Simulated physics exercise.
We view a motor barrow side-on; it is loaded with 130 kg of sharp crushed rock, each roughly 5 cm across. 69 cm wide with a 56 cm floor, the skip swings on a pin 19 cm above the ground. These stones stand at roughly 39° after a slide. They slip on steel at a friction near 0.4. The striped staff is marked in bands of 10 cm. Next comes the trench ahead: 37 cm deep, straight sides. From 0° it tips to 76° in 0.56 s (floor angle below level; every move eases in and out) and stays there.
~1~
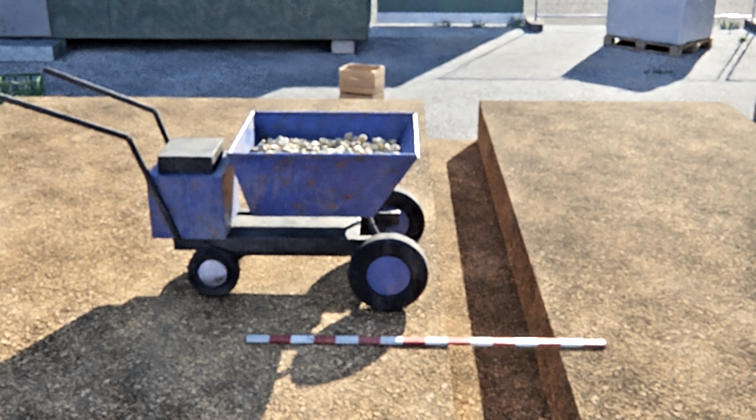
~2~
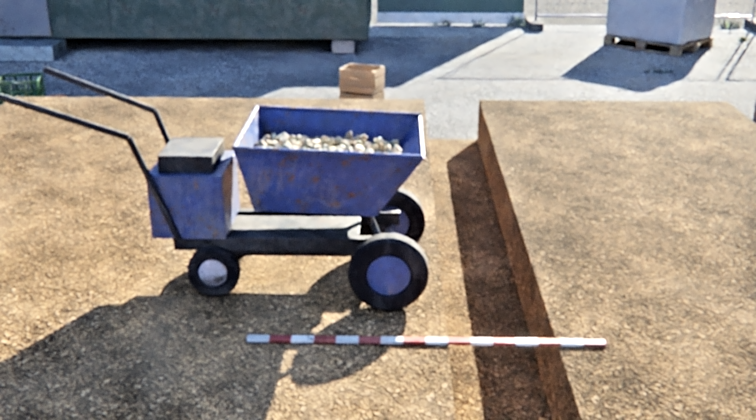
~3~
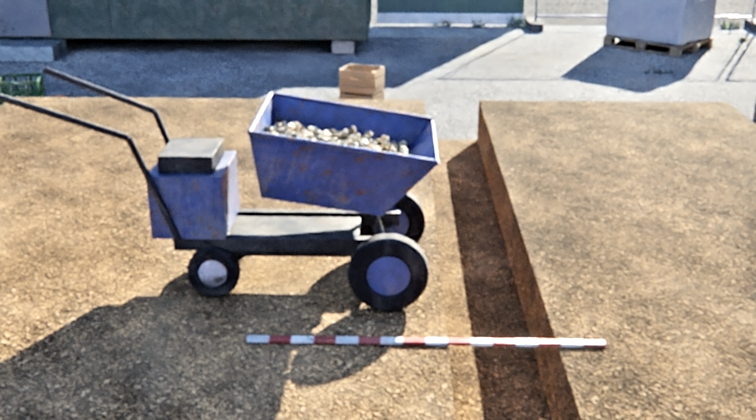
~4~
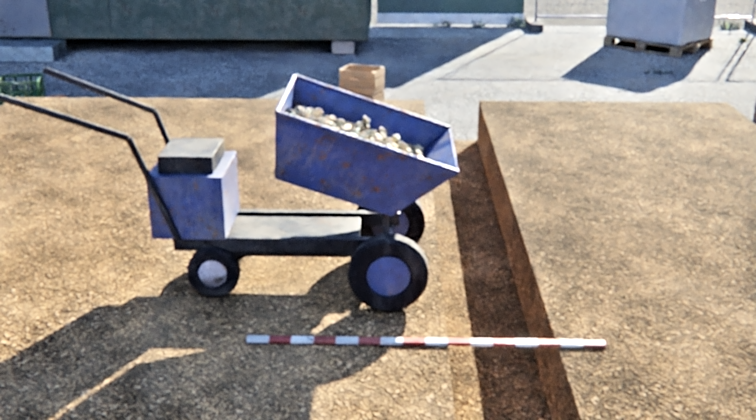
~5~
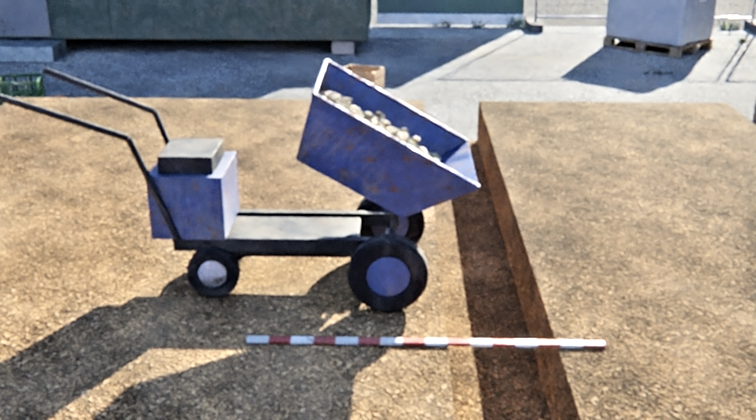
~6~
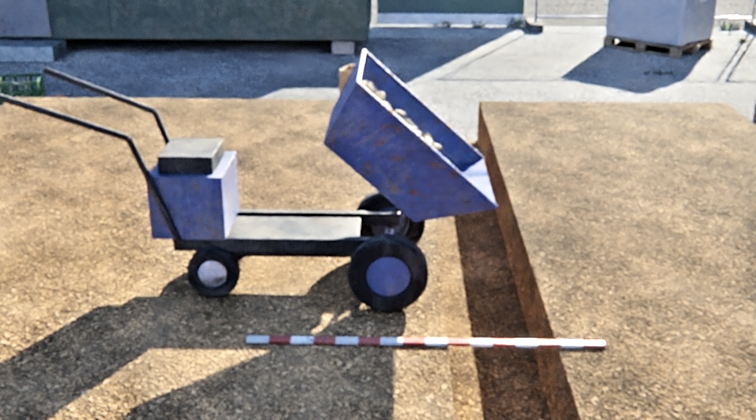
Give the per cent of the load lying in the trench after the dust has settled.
Close to 30 in every hundred.
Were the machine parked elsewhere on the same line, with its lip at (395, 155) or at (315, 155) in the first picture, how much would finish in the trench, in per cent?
Roughly 50 per cent, then 90 per cent.
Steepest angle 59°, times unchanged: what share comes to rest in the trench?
Trench share: Approx. 10%.
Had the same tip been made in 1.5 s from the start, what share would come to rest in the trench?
Roughly 60% would finish there.
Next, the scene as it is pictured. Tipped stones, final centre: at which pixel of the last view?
Resting centre: About (577, 281).
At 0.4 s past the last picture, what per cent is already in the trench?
Something like 5 in a hundred.
Then, 0.1 s after the last picture the floor is at 64°, 100 % in the skip; the foremost stones are at (493, 223).
Then, 0.4 s after the last picture the floor is at 76°, 64 % in the skip, 5 % in the trench, 31 % past the trench; the foremost stones are at (592, 278).
Then, 0.7 s after the last picture the floor is at 76°, 14 % in the skip, 13 % in the trench, 73 % past the trench; the foremost stones are past the picture's edge.
Then, 2.7 s after the last picture the floor is at 76°, 0 % in the skip, 30 % in the trench, 70 % past the trench; the foremost stones are past the picture's edge.
